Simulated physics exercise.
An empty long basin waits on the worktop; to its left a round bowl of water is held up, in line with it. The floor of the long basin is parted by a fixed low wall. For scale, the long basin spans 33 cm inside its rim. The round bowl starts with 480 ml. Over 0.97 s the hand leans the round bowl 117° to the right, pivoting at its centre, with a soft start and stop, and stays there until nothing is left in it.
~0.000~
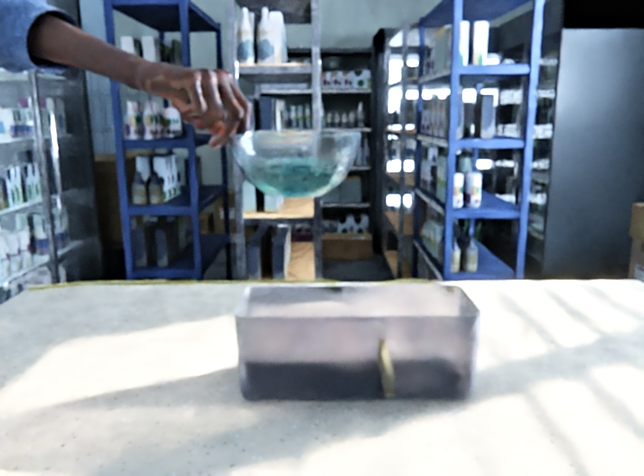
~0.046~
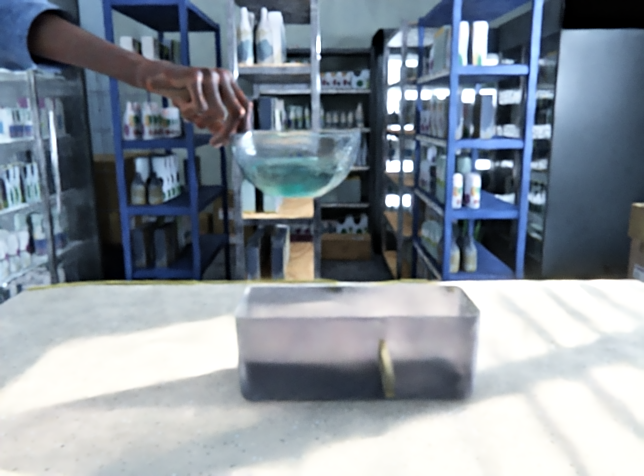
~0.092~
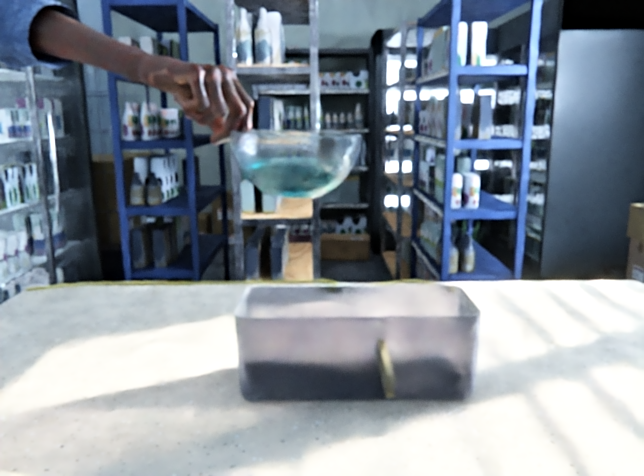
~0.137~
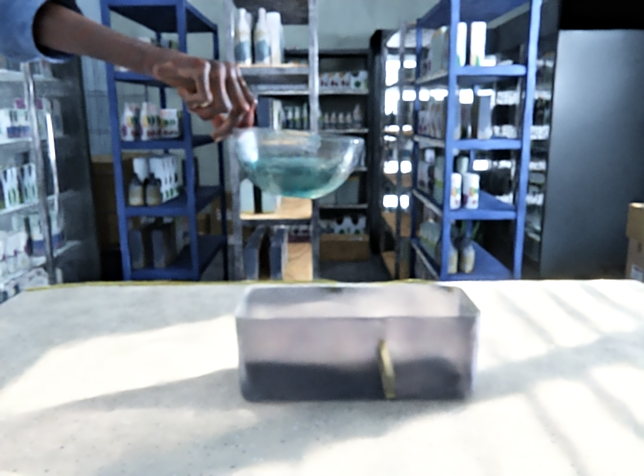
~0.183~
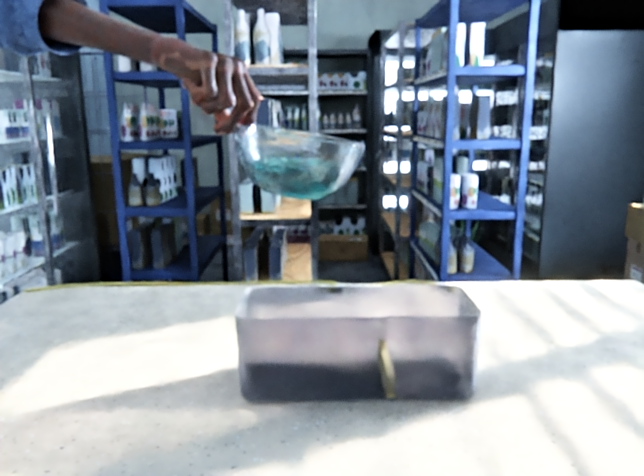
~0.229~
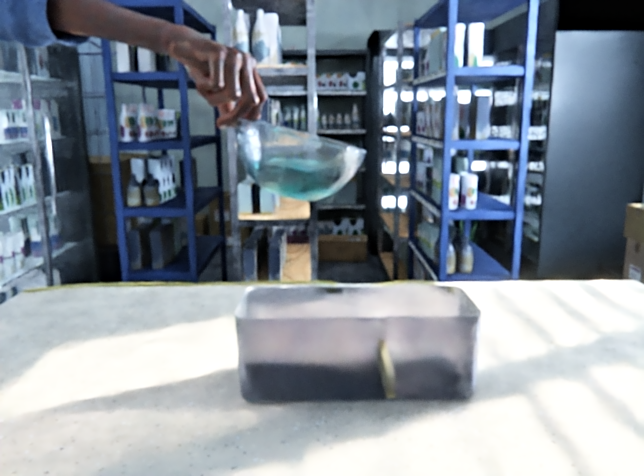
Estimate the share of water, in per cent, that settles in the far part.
The far part has some 52 per cent.
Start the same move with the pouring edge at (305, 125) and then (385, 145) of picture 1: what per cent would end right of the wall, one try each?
First 20, then 70 per cent.
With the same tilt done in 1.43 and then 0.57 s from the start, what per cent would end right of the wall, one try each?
First 65, then 45 per cent.
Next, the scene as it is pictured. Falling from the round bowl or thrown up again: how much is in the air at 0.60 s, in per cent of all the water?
Some 54 per cent.
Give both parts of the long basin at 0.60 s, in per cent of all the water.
Left about 1, right about 7.
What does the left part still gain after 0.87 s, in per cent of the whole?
About 6 per cent.
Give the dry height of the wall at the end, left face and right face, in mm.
Some 24 mm on the left and 16 mm on the right.
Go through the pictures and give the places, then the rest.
Tilt 0°; pouring edge (360, 134); surface from (243, 164) to (349, 163); the long basin's rim runs from (241, 302) to (471, 300); the wall's top is at (385, 356), in the first frame.
Tilt 1°; pouring edge (360, 135); surface from (243, 164) to (349, 164), in the second frame.
Tilt 3°; pouring edge (361, 138); surface from (243, 163) to (349, 164), in the third frame.
Tilt 6°; pouring edge (362, 141); surface from (243, 162) to (350, 165), in the fourth frame.
Tilt 10°; pouring edge (363, 146); surface from (244, 162) to (352, 167), in the fifth frame.
Tilt 15°; pouring edge (364, 153); surface from (246, 162) to (353, 167), in the sixth frame.
By 0.60 s the tilt is 80° and 38 per cent is still to pour, 1 is left of the wall and 7 right of it.
By 0.87 s the tilt is 114° and 0 per cent is still to pour, 40 is left of the wall and 53 right of it.
By 1.16 s the tilt is 117° and 0 per cent is still to pour, 46 is left of the wall and 52 right of it.
By 1.47 s the tilt is 117° and 0 per cent is still to pour, 46 is left of the wall and 52 right of it.
At rest 46 per cent lies left of the wall, 52 right of it and 2 outside.
